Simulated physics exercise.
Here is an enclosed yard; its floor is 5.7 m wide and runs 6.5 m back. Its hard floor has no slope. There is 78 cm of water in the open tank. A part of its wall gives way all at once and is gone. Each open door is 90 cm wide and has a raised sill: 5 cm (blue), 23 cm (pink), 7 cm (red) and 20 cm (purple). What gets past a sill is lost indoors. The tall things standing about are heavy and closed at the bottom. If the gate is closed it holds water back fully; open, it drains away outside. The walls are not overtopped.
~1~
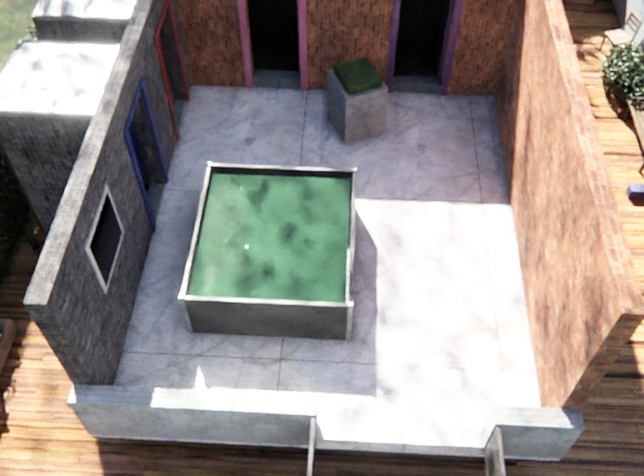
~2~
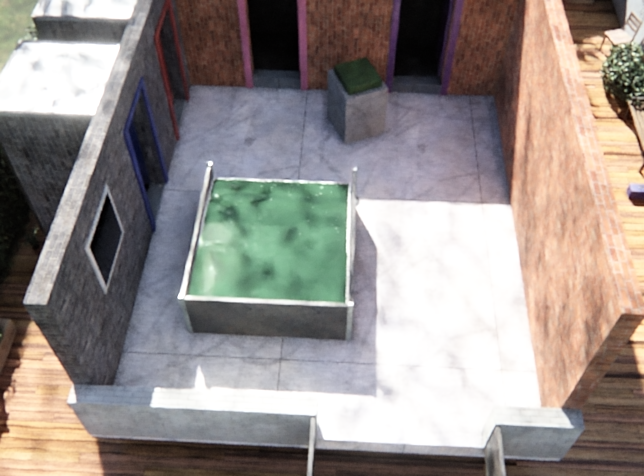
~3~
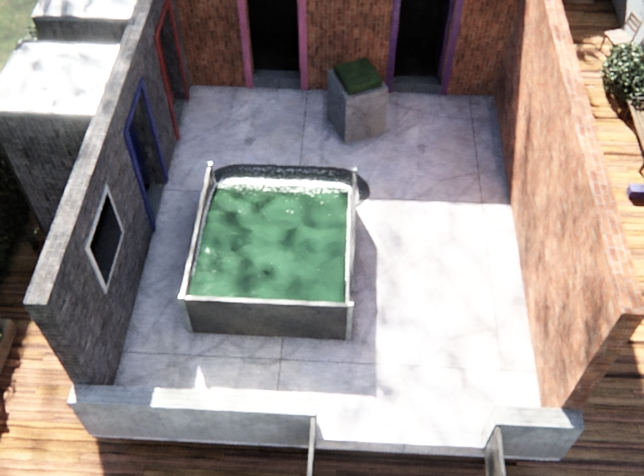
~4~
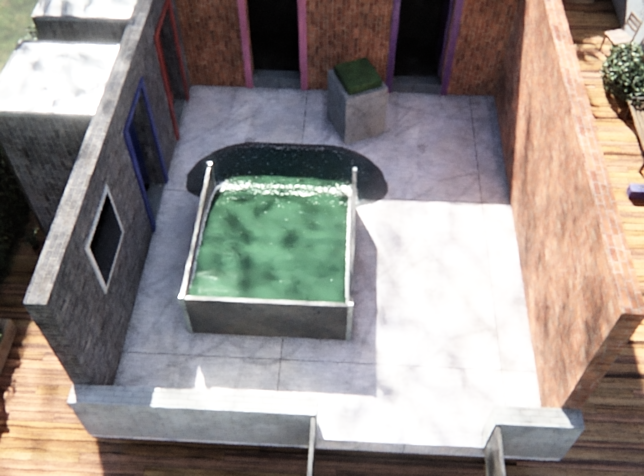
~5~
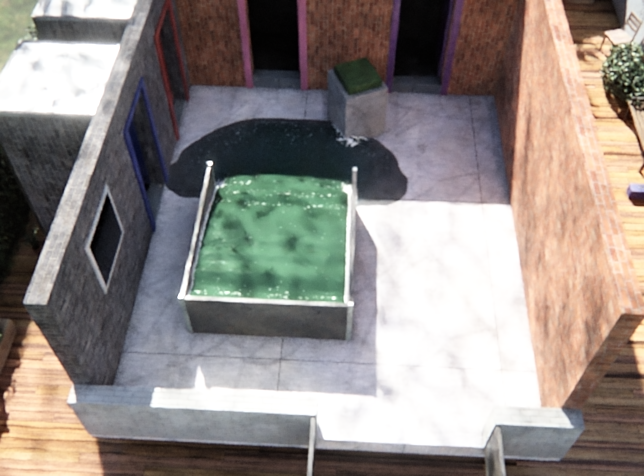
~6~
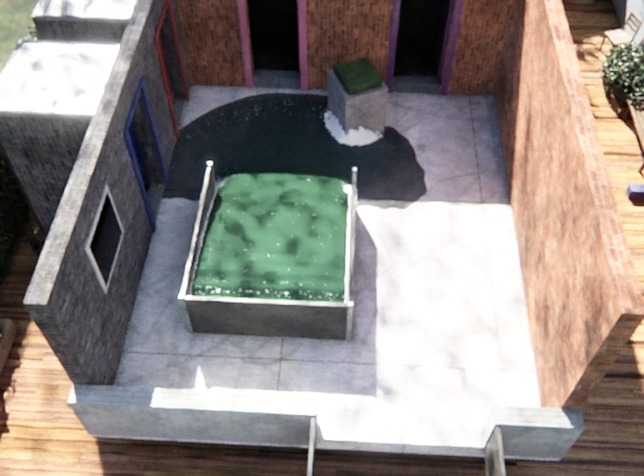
Green water pouring from the far side of an open tank, spreading darkly across a pale walled yard and around a planter block.
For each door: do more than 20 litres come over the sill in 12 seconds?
Door by door: At the blue door it passes the limit; at the pink door it exceeds the limit; at the red door it passes the limit; at the purple door it keeps below the limit.
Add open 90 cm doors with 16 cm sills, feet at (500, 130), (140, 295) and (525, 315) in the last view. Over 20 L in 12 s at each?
In turn: Over, not over, under.
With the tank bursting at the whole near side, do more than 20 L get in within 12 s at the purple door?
Against that limit: Purple below.
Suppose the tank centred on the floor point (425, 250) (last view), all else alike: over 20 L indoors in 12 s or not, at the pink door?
Against that limit: Pink under.
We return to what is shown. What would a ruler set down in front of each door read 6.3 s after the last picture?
In cm: Blue 10, pink 11, red 12, purple 11.
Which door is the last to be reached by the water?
Last comes the purple one.
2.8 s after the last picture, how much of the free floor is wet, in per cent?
Near 50 per cent is wet.
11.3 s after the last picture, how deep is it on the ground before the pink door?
About 5.5 cm.
Then, 0.7 s after the last picture water covers 40 % of the floor and is deepest (52 cm) near (297, 89); blue door 2 cm at the sill, 0 L in, pink door 46 cm at the sill, 61 L in, red door 14 cm at the sill, 1 L in, purple door not reached.
Then, 1.5 s after the last picture water covers 45 % of the floor and is deepest (49 cm) near (201, 86); blue door 1 cm at the sill, 0 L in, pink door 45 cm at the sill, 198 L in, red door 29 cm at the sill, 50 L in, purple door 6 cm at the sill, 0 L in.
Then, 2.8 s after the last picture water covers 50 % of the floor and is deepest (35 cm) near (192, 85); blue door 8 cm at the sill, 0 L in, pink door 29 cm at the sill, 334 L in, red door 27 cm at the sill, 256 L in, purple door 9 cm at the sill, 0 L in.
Then, 6.3 s after the last picture water covers 100 % of the floor and is deepest (17 cm) near (109, 410); blue door 10 cm at the sill, 34 L in, pink door 11 cm at the sill, 348 L in, red door 12 cm at the sill, 454 L in, purple door 11 cm at the sill, 1 L in.
Then, 11.3 s after the last picture water covers 100 % of the floor and is deepest (12 cm) near (496, 300); blue door 6 cm at the sill, 50 L in, pink door 5 cm at the sill, 348 L in, red door 6 cm at the sill, 470 L in, purple door 7 cm at the sill, 1 L in.
